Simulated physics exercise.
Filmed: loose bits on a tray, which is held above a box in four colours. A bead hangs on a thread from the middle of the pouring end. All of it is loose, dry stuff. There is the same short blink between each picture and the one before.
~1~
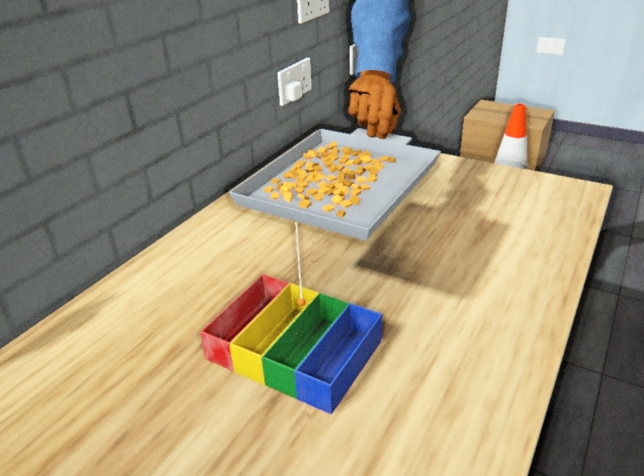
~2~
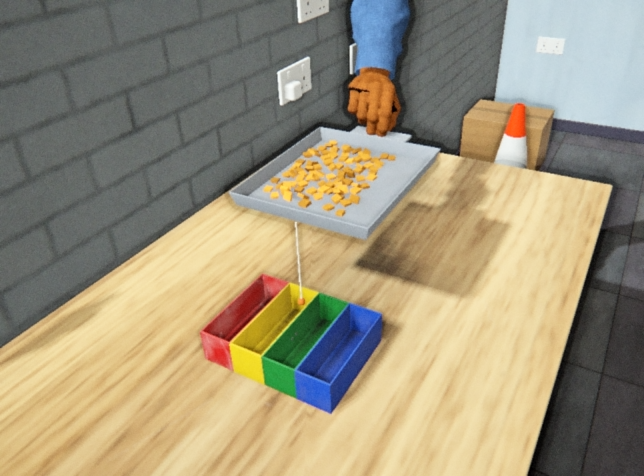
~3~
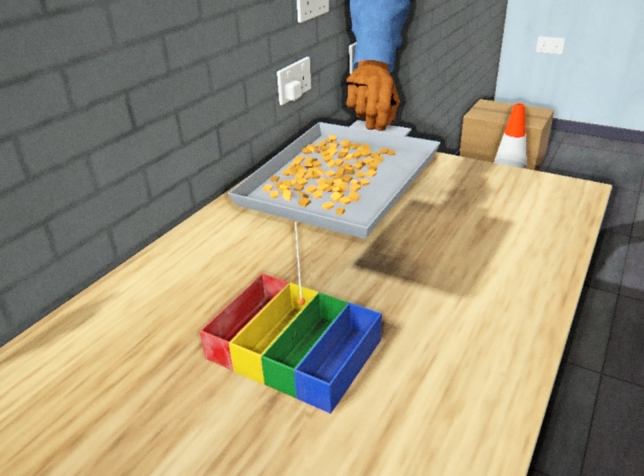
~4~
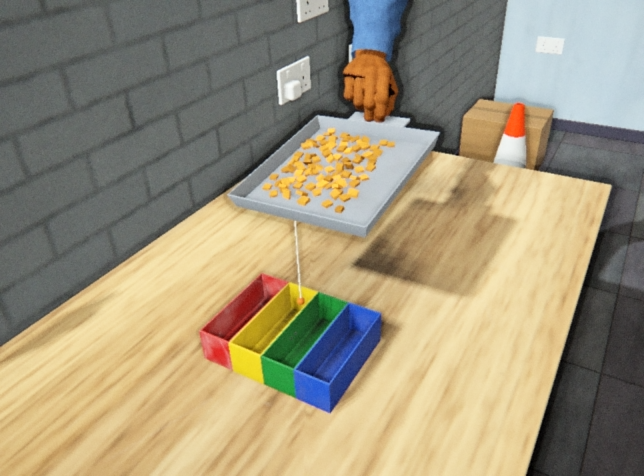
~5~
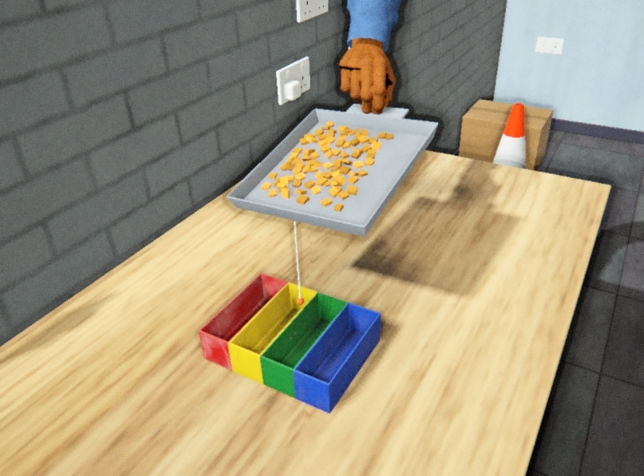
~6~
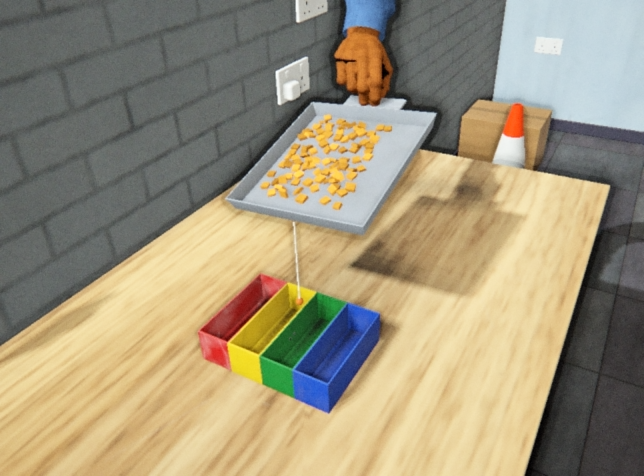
On a wooden table beside a grey brick wall, a brown-gloved hand raises the back of a grey tray of small orange bits slightly, tilting it gradually above a still box with red, yellow, green and blue cells.
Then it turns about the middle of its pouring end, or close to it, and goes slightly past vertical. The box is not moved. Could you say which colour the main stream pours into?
It pours into the red cell.
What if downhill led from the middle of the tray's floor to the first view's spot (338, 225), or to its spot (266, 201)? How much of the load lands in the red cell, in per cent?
Roughly 0 % in the first case and 70 % in the second.
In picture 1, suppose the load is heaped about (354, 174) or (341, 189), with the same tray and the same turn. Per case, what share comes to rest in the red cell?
In order, 50 per cent then 40 per cent.
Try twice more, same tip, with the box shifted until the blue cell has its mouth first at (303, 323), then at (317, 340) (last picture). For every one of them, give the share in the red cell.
It would be near 10 per cent first and near 40 per cent second.
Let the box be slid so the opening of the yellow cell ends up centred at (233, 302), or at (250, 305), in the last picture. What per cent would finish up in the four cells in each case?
100 and 100 in a hundred, in turn.
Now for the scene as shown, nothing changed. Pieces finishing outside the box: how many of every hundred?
Roughly 20 percent.
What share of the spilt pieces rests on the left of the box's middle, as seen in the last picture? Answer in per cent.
Around 100 per cent, I reckon.
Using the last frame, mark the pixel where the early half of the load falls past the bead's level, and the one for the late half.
The early half goes through (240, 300), the late half through (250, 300).
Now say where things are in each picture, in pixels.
In the first picture, corners of the pouring end at (235, 191) and (366, 226), level; middle of the load at (331, 178), small crackers; bead on its thread at (302, 302); red cell at (217, 349); yellow cell at (247, 362); green cell at (279, 375); blue cell at (313, 390).
In the second picture, corners of the pouring end at (235, 191) and (366, 225), level; middle of the load at (331, 177).
In the third picture, corners of the pouring end at (234, 192) and (365, 224), tipped barely, lowest at the left corner; middle of the load at (331, 174).
In the fourth picture, corners of the pouring end at (233, 193) and (364, 223), tipped a little, lowest at the left corner; middle of the load at (330, 170).
In the fifth picture, corners of the pouring end at (233, 195) and (362, 223), tipped a little, lowest at the left corner; middle of the load at (328, 166).
In the sixth picture, corners of the pouring end at (231, 197) and (360, 222), tipped a little, lowest at the left corner; middle of the load at (327, 162); red cell at (215, 348); yellow cell at (245, 361); green cell at (277, 374); blue cell at (311, 389).
Soon, tray tipped steeply; all on the tray.
A while on, tray tipped past a quarter turn; about two thirds on the tray; a small part in the red cell; a stray few in the yellow cell; about a quarter falling or outside the box.
Towards the end, tray tipped past a quarter turn; about half in the red cell; about a quarter in the yellow cell; a small part in the green cell; about a quarter falling or outside the box.
Finally, tray tipped past a quarter turn; about half in the red cell; about a quarter in the yellow cell; a small part in the green cell; none in the blue cell; about a quarter outside the box.
